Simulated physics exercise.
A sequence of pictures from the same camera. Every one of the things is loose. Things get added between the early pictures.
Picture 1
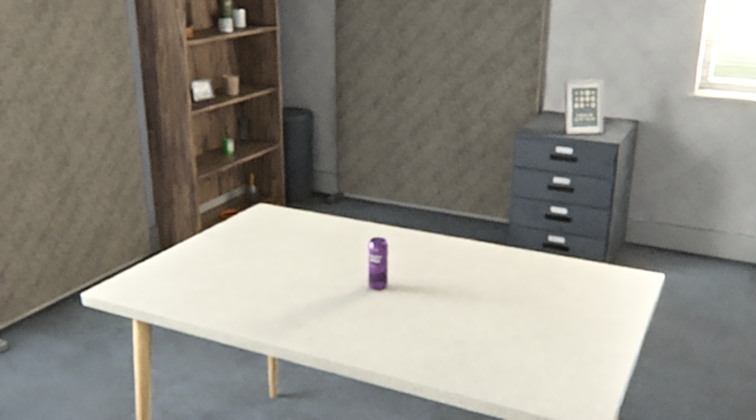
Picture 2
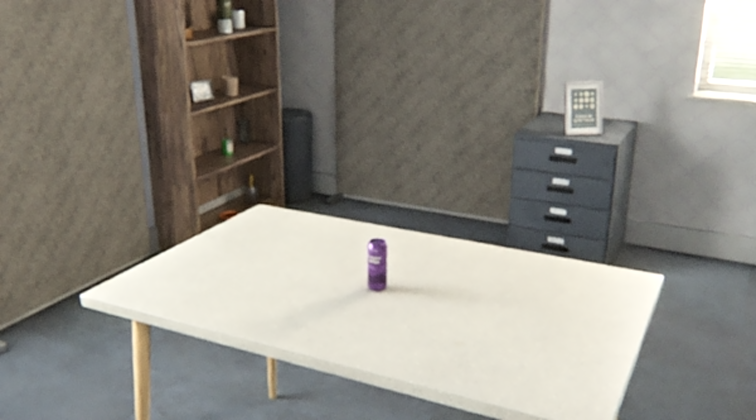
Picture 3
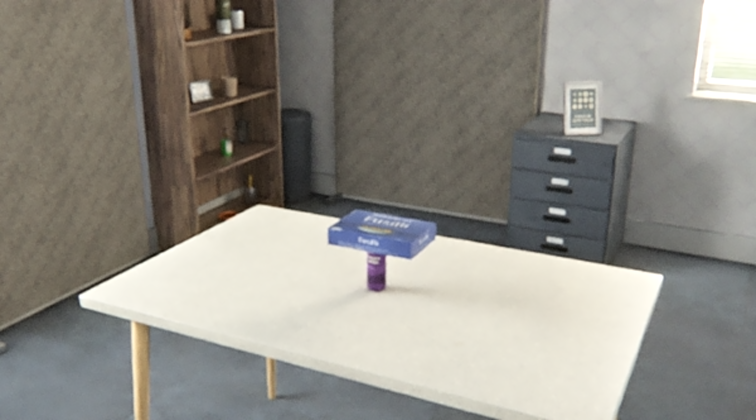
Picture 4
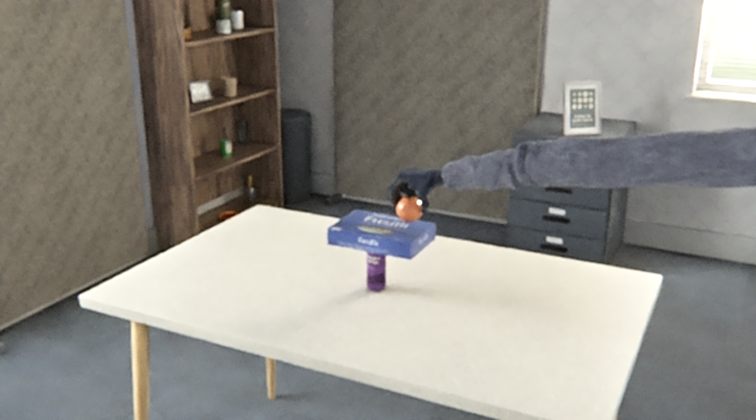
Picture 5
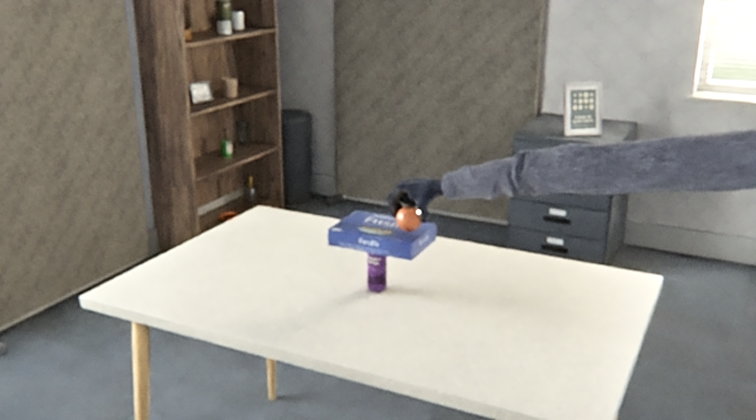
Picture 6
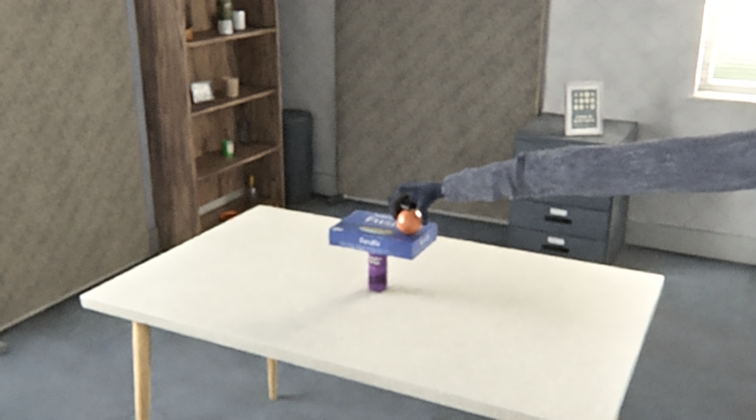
Purple can standing on a white table, a blue packet appearing on top, then a gloved hand lowering an orange tomato onto it.
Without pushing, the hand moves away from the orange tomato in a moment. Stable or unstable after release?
My guess is the stack won't stay standing.
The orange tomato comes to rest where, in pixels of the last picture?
Close to pixel (462, 303).
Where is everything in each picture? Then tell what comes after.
The last thing is not in view yet, in the first frame.
The last thing is not in view yet, in the second frame.
The last thing is not in view yet; blue packet (382, 234), in the third frame.
On its way; orange tomato (410, 209); blue packet (382, 234), in the fourth frame.
On its way; orange tomato (409, 219); blue packet (382, 234), in the fifth frame.
Set down, still held; orange tomato (410, 221); blue packet (383, 234), in the sixth frame.
Then, 0.50 s after the last picture, orange tomato now fallen; blue packet tipped 32° from how it was.
Then, 0.70 s after the last picture, blue packet now fallen.
Then, 0.80 s after the last picture, purple can tipped 10° from how it was.
Then, 1.00 s after the last picture, purple can now fallen.
At rest, fallen, blue packet, orange tomato and purple can. Seen from the same camera at the end, orange tomato near (462, 303). The stack comes apart.
